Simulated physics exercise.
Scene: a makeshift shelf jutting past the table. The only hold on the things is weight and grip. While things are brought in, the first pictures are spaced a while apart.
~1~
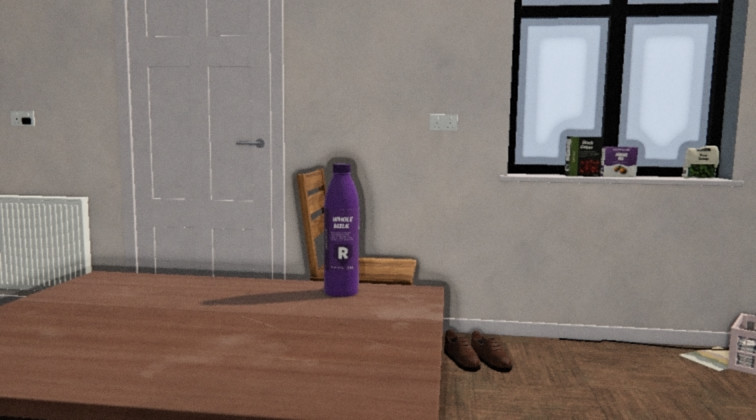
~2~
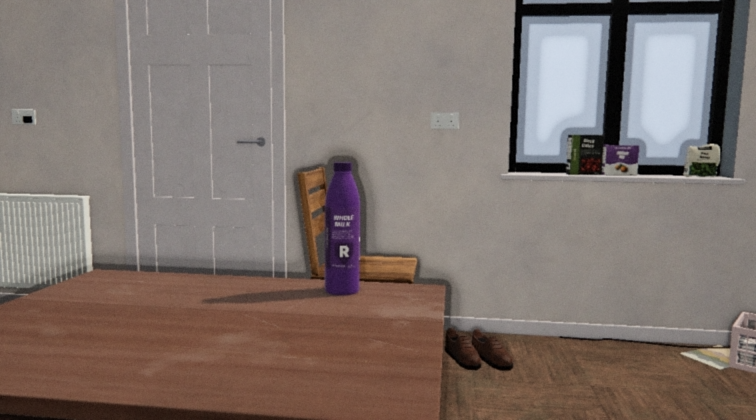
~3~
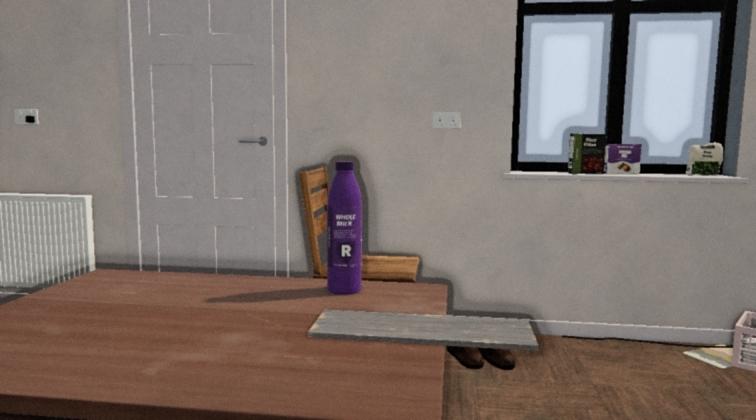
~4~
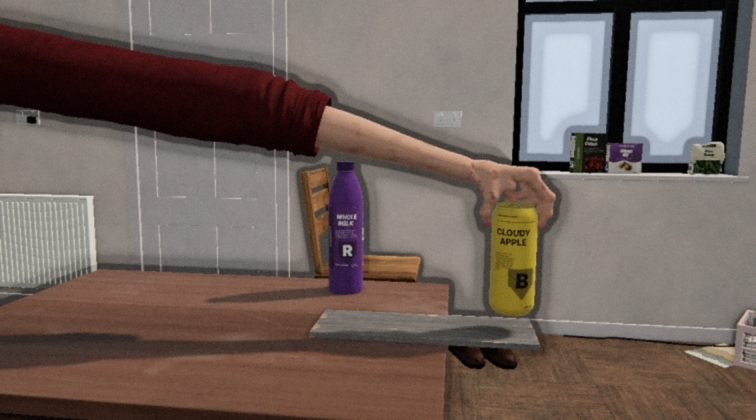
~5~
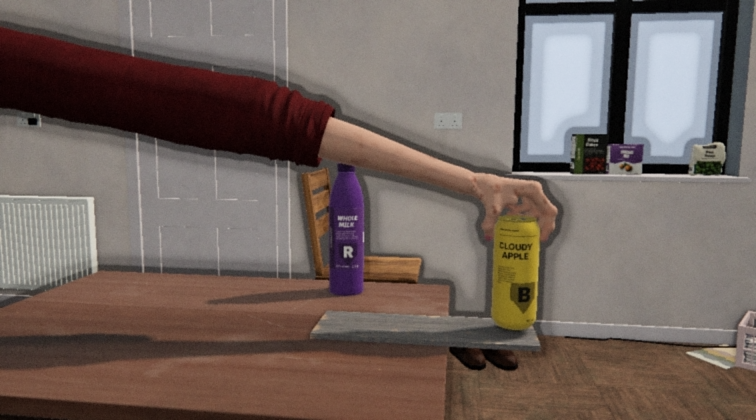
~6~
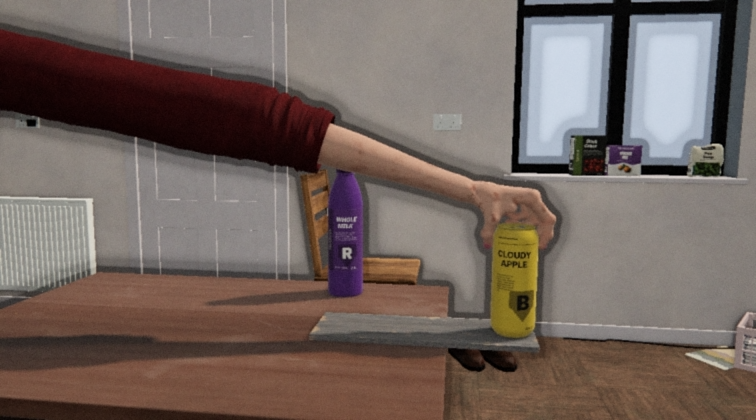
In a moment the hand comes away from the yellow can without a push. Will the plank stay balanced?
Most likely the setup will collapse.
Then, 0.40 s after the last picture, yellow can now down on the floor or falling; grey board tipped 60° from how it was.
Then, 0.60 s after the last picture, grey board now down on the floor or falling.
Then, 0.70 s after the last picture, things are still on the move.
Then, 0.80 s after the last picture, as before.
By the end, down on the floor or falling, grey board and yellow can; purple bottle in place. The board tips off the edge.
